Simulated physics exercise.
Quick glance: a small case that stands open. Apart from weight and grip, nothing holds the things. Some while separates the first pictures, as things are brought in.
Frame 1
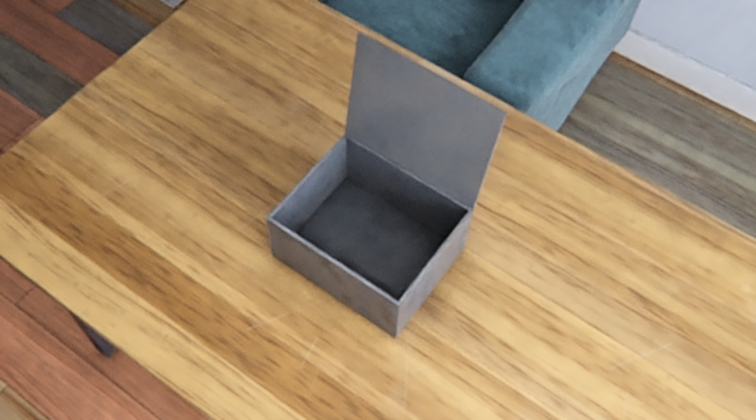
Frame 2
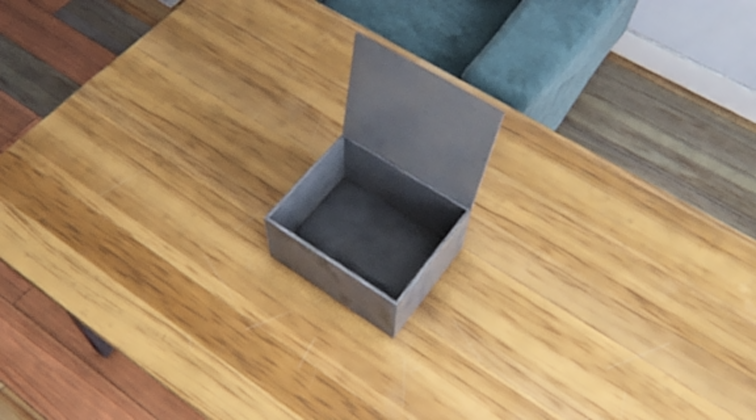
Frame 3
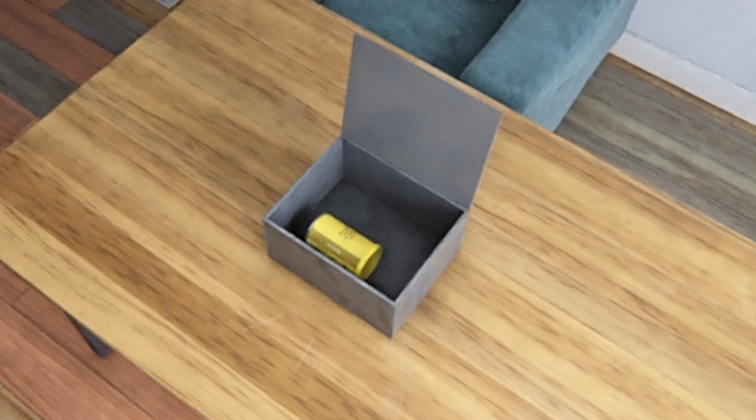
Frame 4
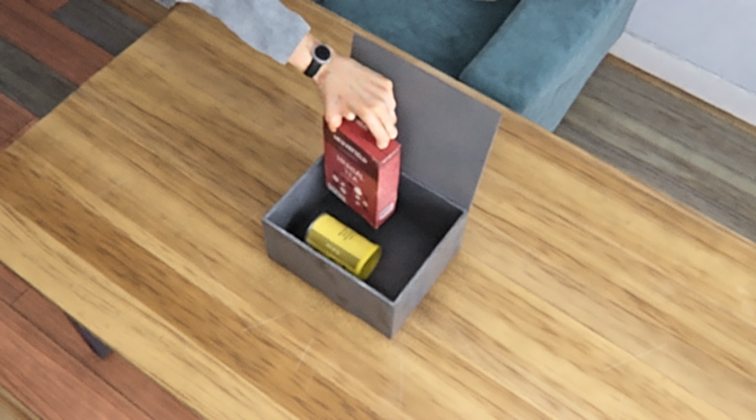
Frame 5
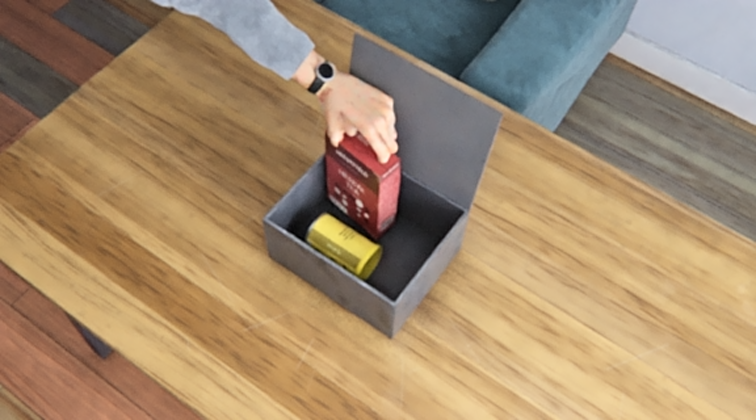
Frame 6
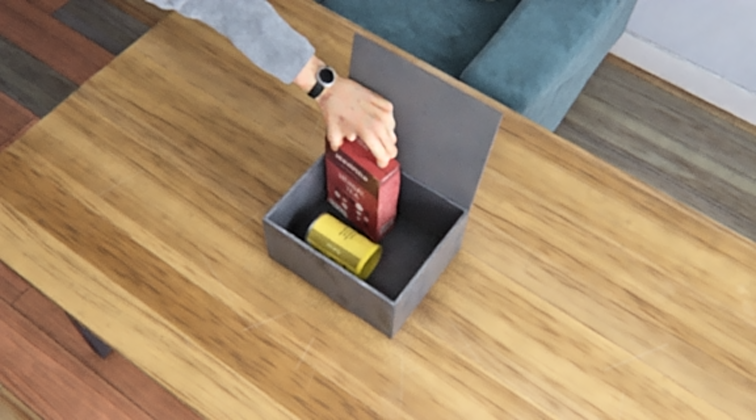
Yellow tin appearing in an open grey box on a wooden table, then a hand lowering a red packet in behind it.
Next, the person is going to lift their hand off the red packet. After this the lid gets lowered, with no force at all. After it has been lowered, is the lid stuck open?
Yes - the lid is out of place.
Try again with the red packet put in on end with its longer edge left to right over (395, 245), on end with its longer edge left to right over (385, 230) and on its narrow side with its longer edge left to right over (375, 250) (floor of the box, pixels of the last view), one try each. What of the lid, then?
On try one it won't go down; on try two it won't go down; on try three it fits down fine.
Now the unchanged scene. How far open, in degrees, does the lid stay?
I'd say roughly 6 degrees above the rim.
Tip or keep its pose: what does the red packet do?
By the end the red packet has leaned over.
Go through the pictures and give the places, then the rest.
In the first frame, the last thing is not in view yet.
In the second frame, the last thing is not in view yet.
In the third frame, the last thing is not in view yet; yellow tin (343, 247).
In the fourth frame, on its way; red packet (361, 167); yellow tin (342, 247).
In the fifth frame, on its way; red packet (362, 180); yellow tin (343, 247).
In the sixth frame, put in, still held; red packet (362, 184); yellow tin (343, 247).
Then, 1.30 s later than the last frame, lid 77° above the rim.
Then, 1.80 s later than the last frame, lid 46° above the rim; red packet tilted by 18° near (348, 194).
Then, 2.10 s later than the last frame, lid 11° above the rim; red packet tilted by 58° near (340, 212); yellow tin moved a little.
When it is over, lid 5° above the rim; lying over in the box, red packet; yellow tin as before. End places, in pixels of the last picture, red packet near (339, 213).
